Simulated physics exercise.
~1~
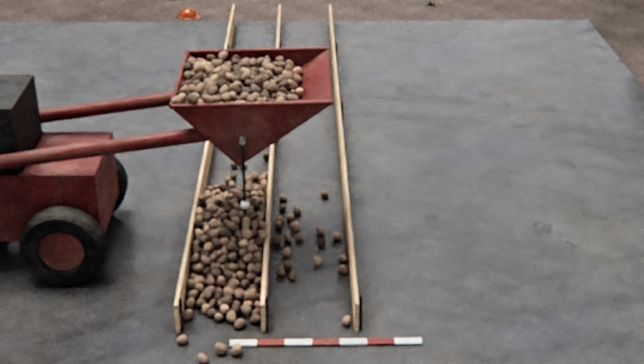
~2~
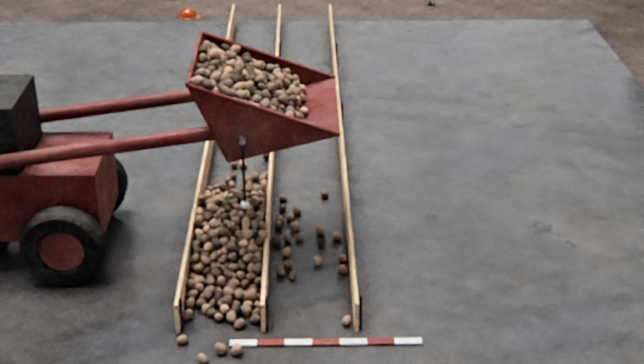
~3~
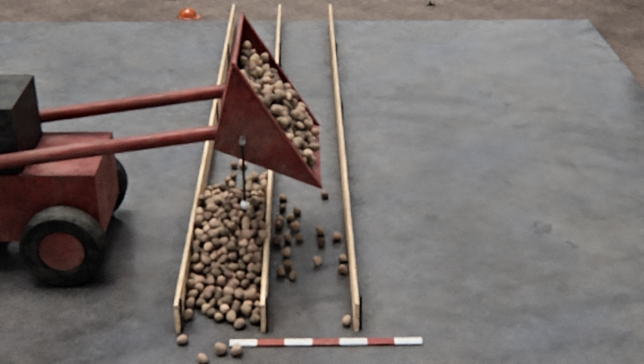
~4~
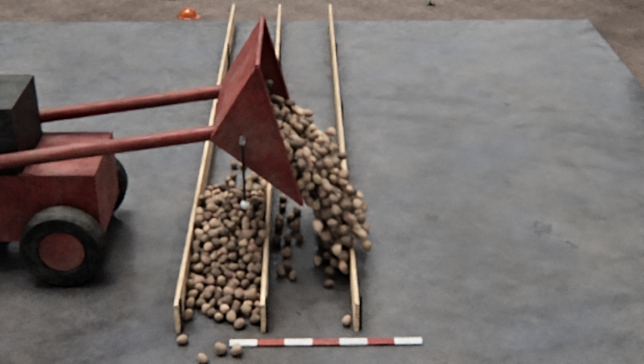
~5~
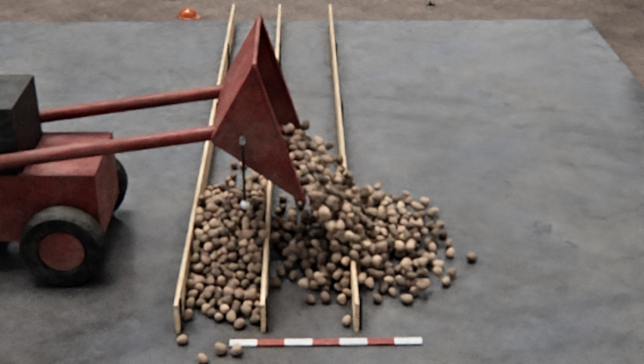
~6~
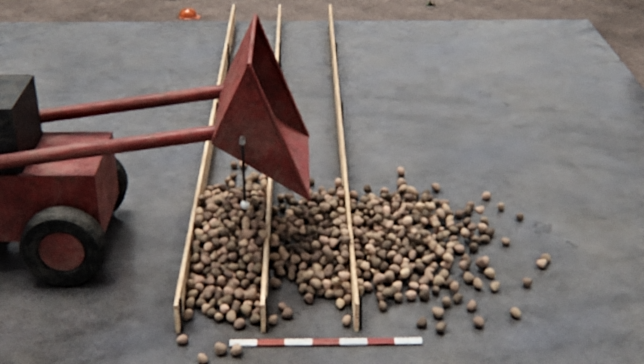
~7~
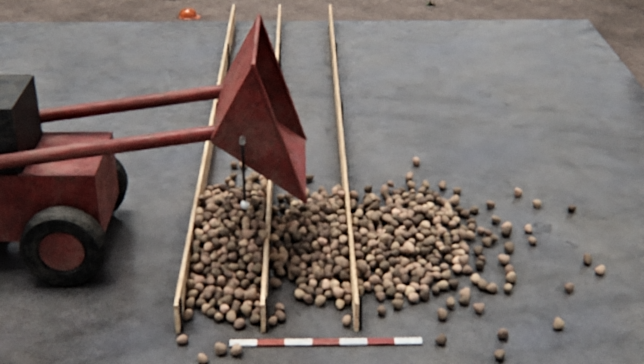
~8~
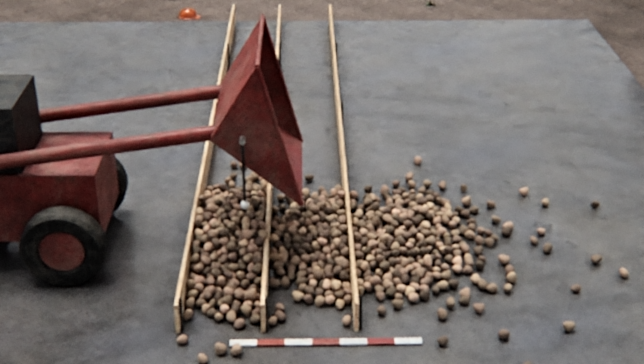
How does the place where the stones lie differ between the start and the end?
At the start the stones were in the raised red bucket and mostly between the left and middle planks below it. By the end the bucket was empty and the stones reached farther right, filling the space between the middle and right planks and spreading over the open floor beyond.
